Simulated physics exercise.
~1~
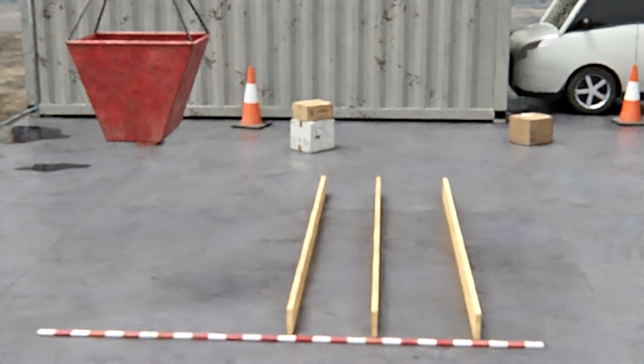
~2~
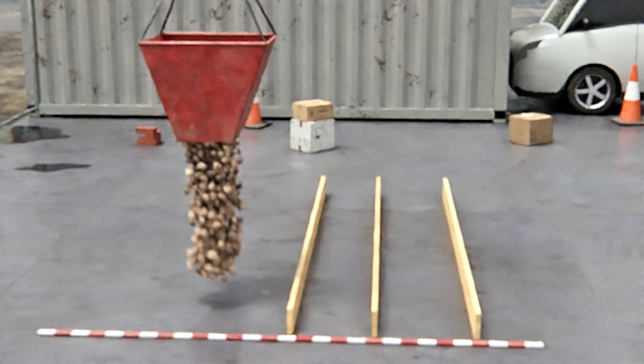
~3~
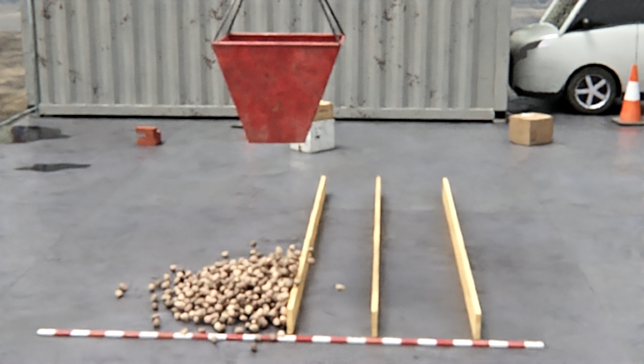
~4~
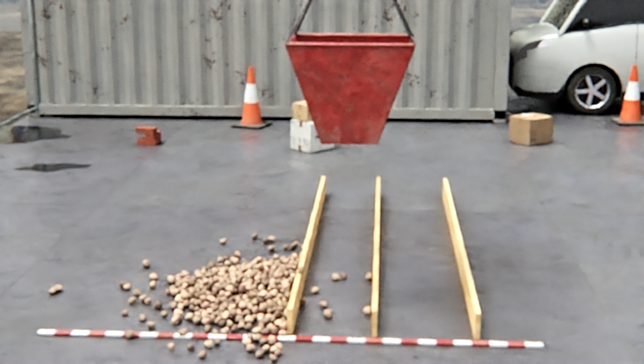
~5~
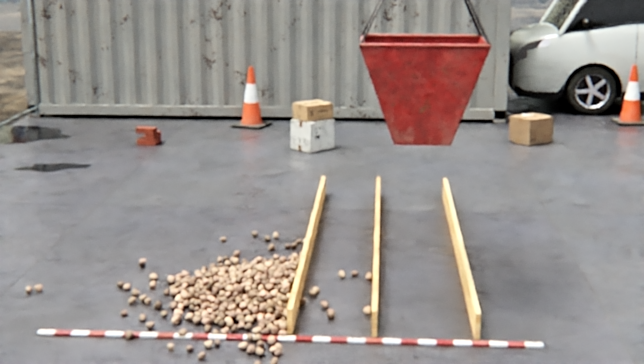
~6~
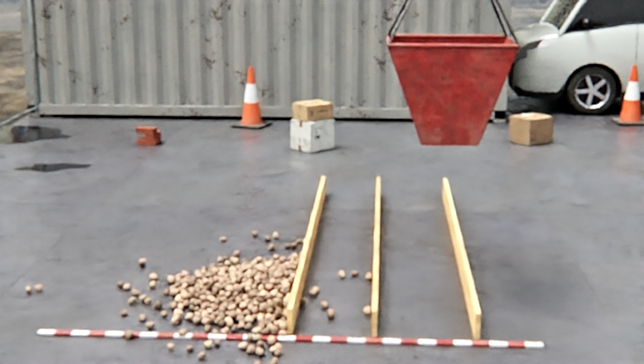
The footage shows a red skip moving right above a paved yard and dropping a stream of brown stones, which pile up left of three wooden boards. The emptied skip carries on rightwards and the heap lies still, with only a few stray stones between the left and middle boards.
